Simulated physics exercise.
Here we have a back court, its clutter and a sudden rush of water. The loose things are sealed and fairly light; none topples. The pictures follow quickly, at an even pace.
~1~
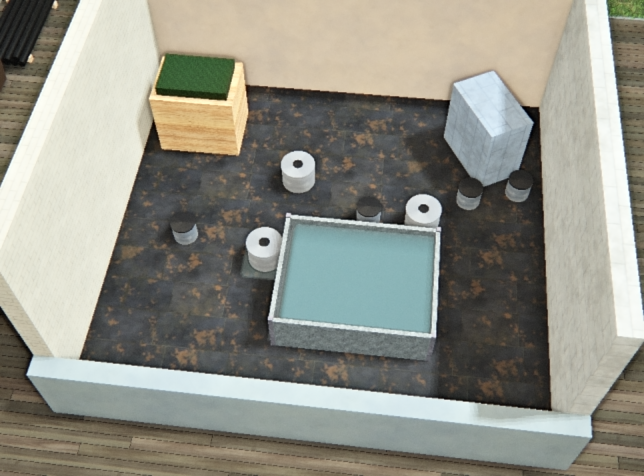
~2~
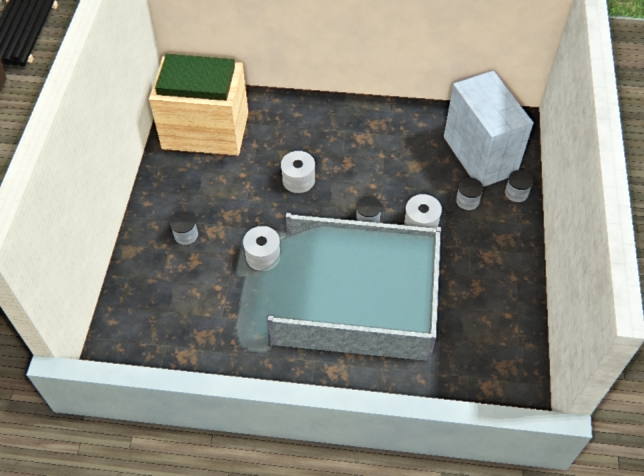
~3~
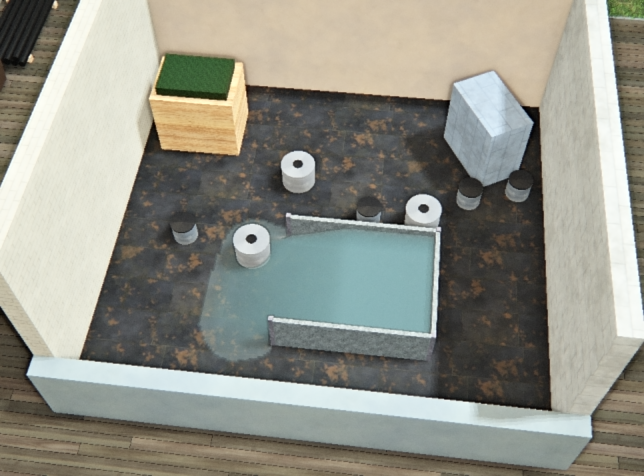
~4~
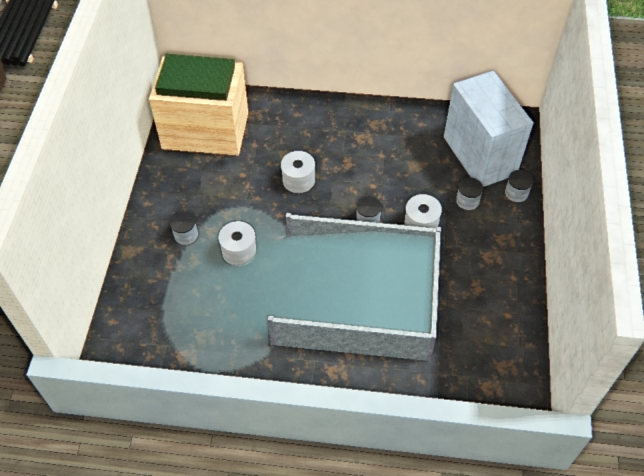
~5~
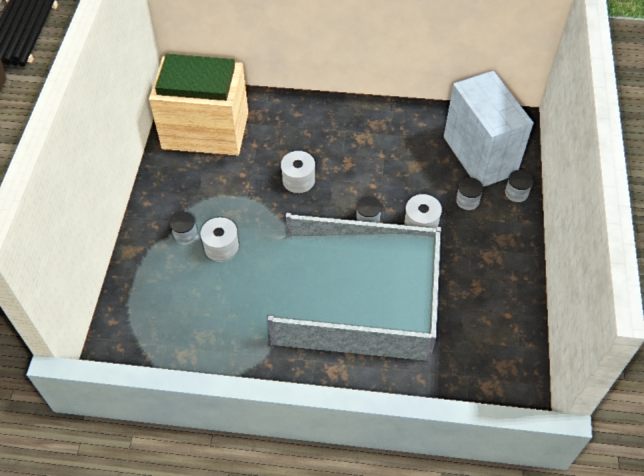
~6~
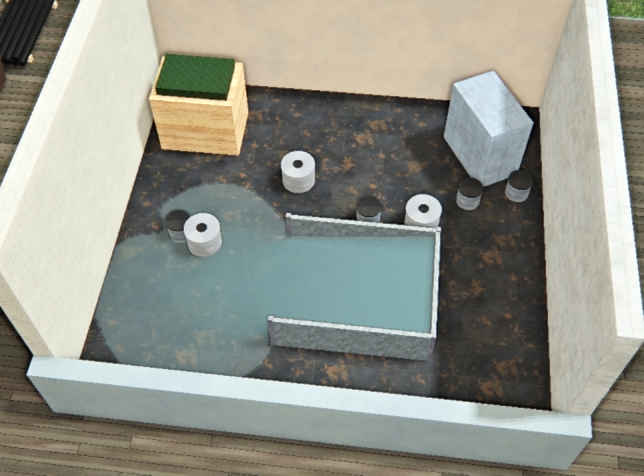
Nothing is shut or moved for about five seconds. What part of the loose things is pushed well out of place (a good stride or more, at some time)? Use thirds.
That comes to from one to two thirds.
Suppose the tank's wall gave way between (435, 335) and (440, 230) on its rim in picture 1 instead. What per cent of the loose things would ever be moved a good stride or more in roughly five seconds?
Roughly 40 per cent.
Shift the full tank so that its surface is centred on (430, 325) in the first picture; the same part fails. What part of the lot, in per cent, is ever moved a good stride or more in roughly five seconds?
About 40 per cent.
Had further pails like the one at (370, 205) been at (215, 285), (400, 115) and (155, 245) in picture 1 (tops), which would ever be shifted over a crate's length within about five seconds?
As listed: Pushed that far, no, that far or more.
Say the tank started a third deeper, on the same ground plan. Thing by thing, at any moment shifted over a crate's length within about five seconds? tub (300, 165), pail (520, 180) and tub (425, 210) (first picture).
In turn: Pushed that far, under that, that far or more.
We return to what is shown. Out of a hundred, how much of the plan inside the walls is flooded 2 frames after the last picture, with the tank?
Roughly 35 per cent.
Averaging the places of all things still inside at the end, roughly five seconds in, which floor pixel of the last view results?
Around (389, 201).
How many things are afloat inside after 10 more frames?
It comes to 2.
A moment on, 2 of 7 are well off their spots; 1 afloat.
Next, 2 of 7 are well off their spots; 2 afloat.
Later, 2 of 7 are well off their spots; 2 afloat.
In the end, 3 of 7 are well off their spots, and 3 have been at some point; 2 afloat.
